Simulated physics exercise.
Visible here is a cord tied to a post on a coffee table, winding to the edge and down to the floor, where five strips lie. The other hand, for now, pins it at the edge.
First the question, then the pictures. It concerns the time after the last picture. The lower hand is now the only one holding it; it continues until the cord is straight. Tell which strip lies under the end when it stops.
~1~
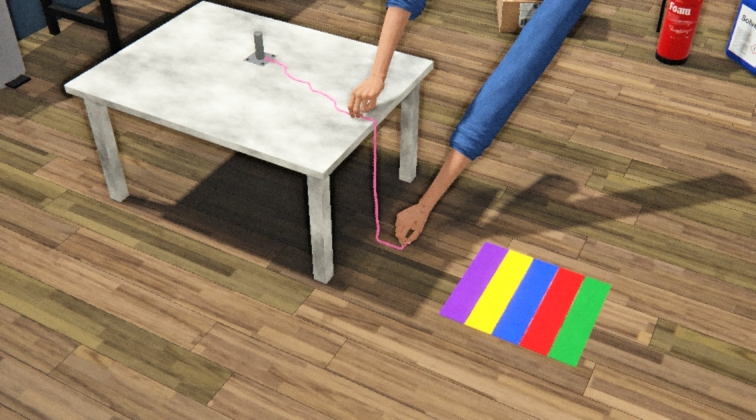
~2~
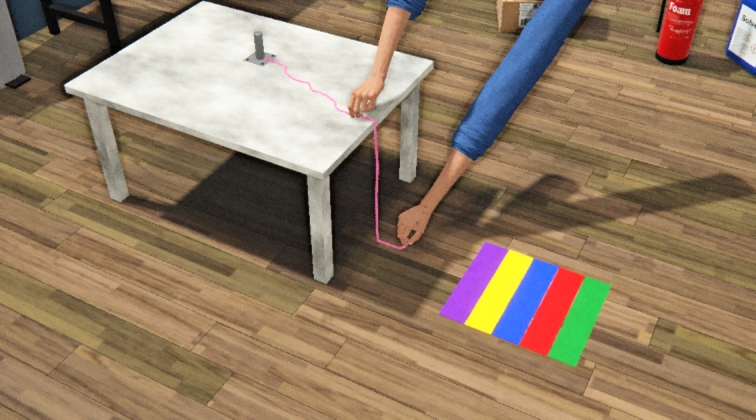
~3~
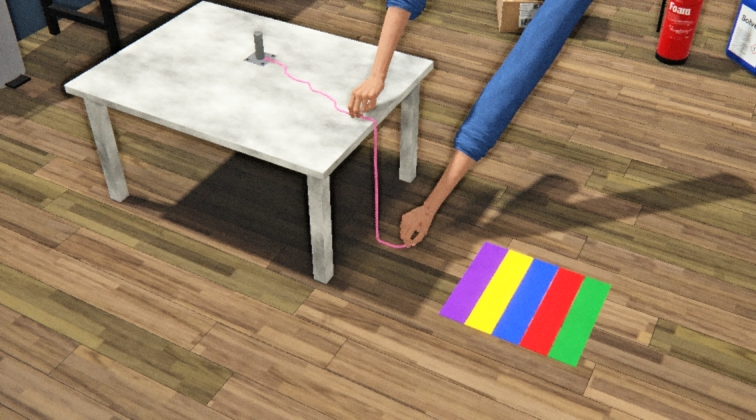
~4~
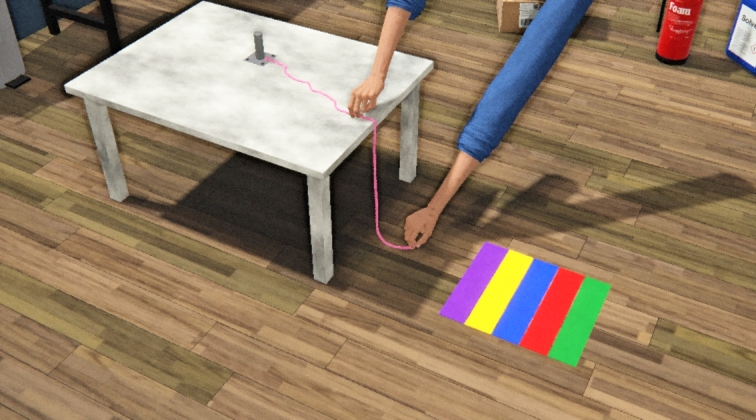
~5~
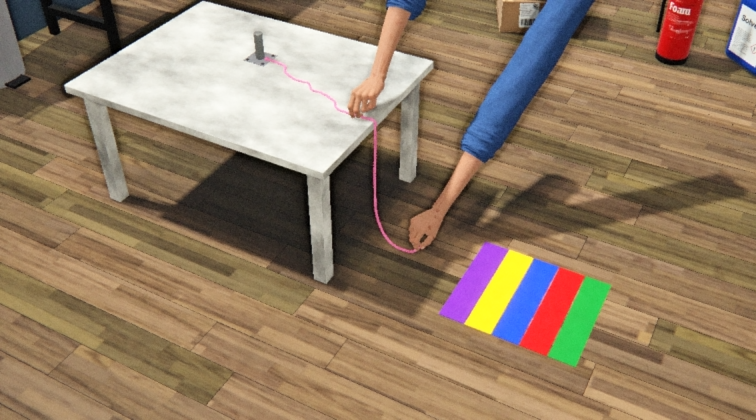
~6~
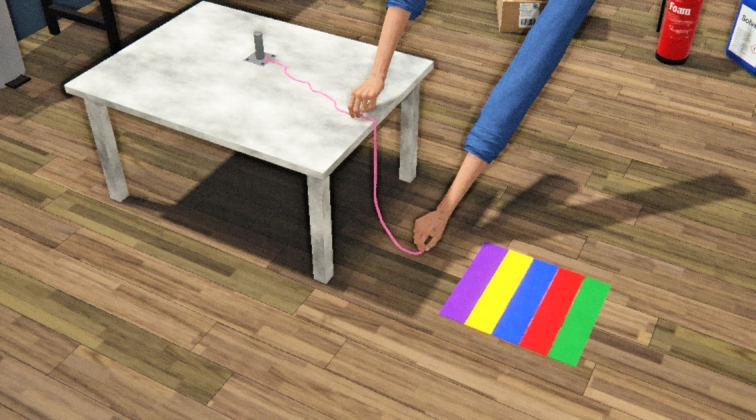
The yellow strip.
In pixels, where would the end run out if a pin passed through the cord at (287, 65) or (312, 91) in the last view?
The spots come out as (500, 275) and (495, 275), in that order.
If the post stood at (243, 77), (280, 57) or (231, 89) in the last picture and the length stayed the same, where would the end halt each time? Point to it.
Try by try: (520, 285), (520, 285) and (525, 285).
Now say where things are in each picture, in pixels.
The first picture shows end (406, 243); purple (460, 305); yellow (486, 314); blue (513, 325); red (541, 335); green (569, 346).
The second picture shows end (408, 243); cord through (286, 67) (311, 88) (341, 111) (376, 143) (377, 188) (377, 232).
The third picture shows end (411, 244).
The fourth picture shows end (415, 246); cord through (286, 67) (311, 88) (341, 111) (374, 142) (375, 188) (378, 233).
The fifth picture shows end (419, 248).
The sixth picture shows end (424, 249); cord through (286, 67) (311, 88) (341, 111) (375, 142) (375, 188) (389, 234).
Soon after, end near (457, 261); short of the strips.
After that, end near (486, 272); over purple.
At the stop, end near (503, 278); over yellow. It gets as far as the yellow strip.
